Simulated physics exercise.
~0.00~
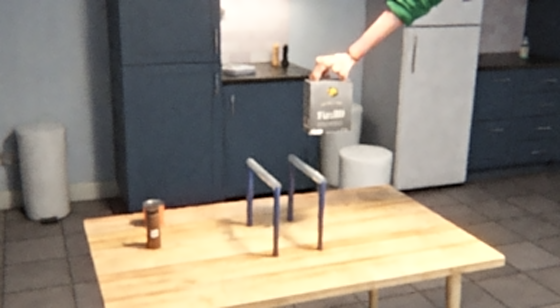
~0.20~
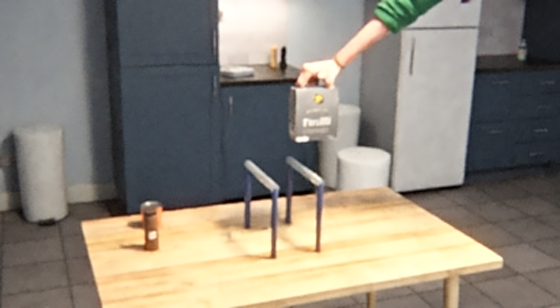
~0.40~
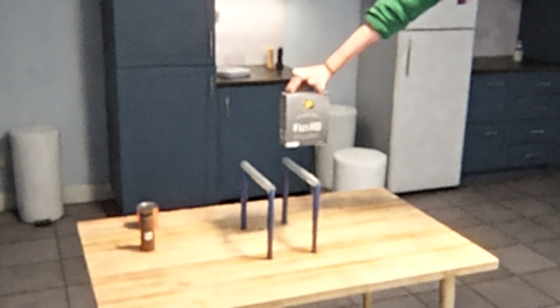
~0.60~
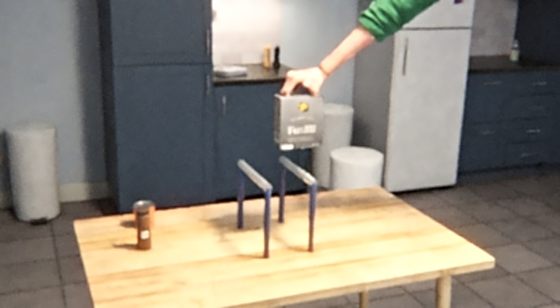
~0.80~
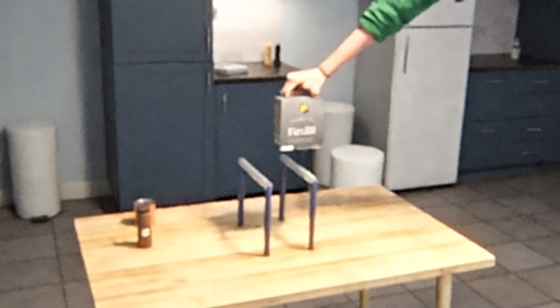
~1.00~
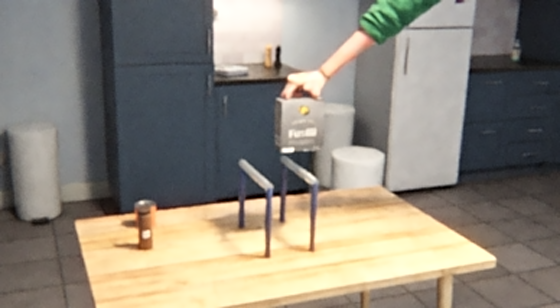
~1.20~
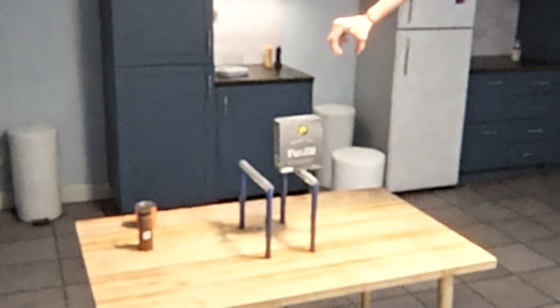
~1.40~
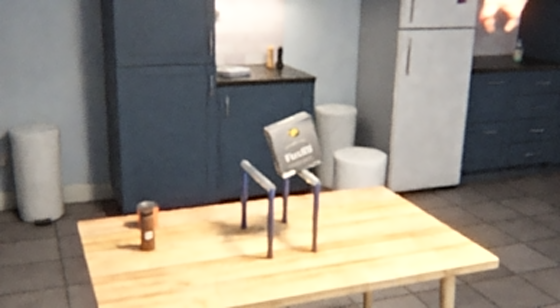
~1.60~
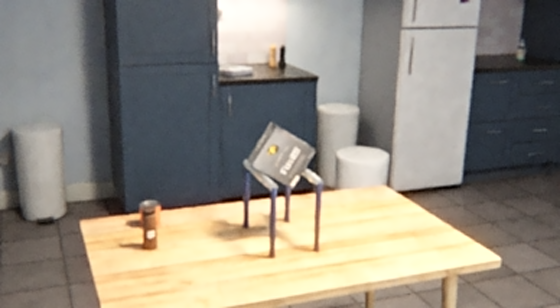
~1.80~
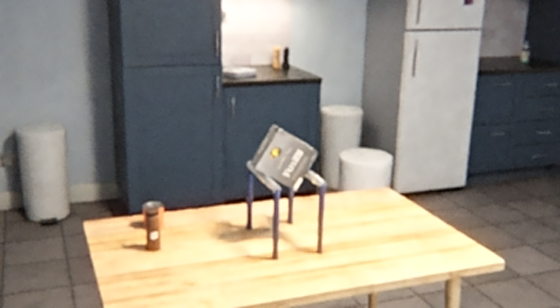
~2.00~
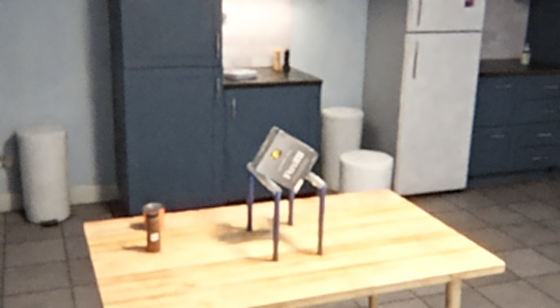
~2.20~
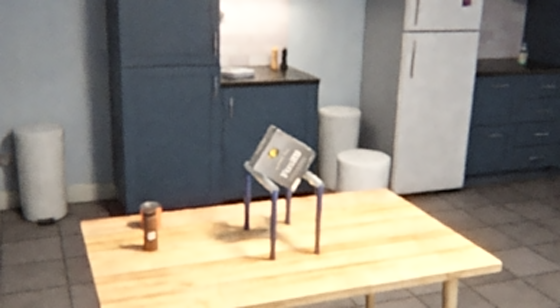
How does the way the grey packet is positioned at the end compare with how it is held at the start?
At the start the grey packet is held upright in the hand, while at the end it rests tilted over to the left on top of the stand.
At first, a hand in a green sleeve holds a grey packet upright above a wooden table, where a stand with a gap in its top stands to the right of a small brown container. The hand carries the packet a little to the left and pauses with it just over the stand. It lowers the packet slightly, lets go and draws back toward the upper right. The packet tips over to the left and drops a little onto the two bars. It lodges there, leaning across the gap, and stays caught on top of the stand.
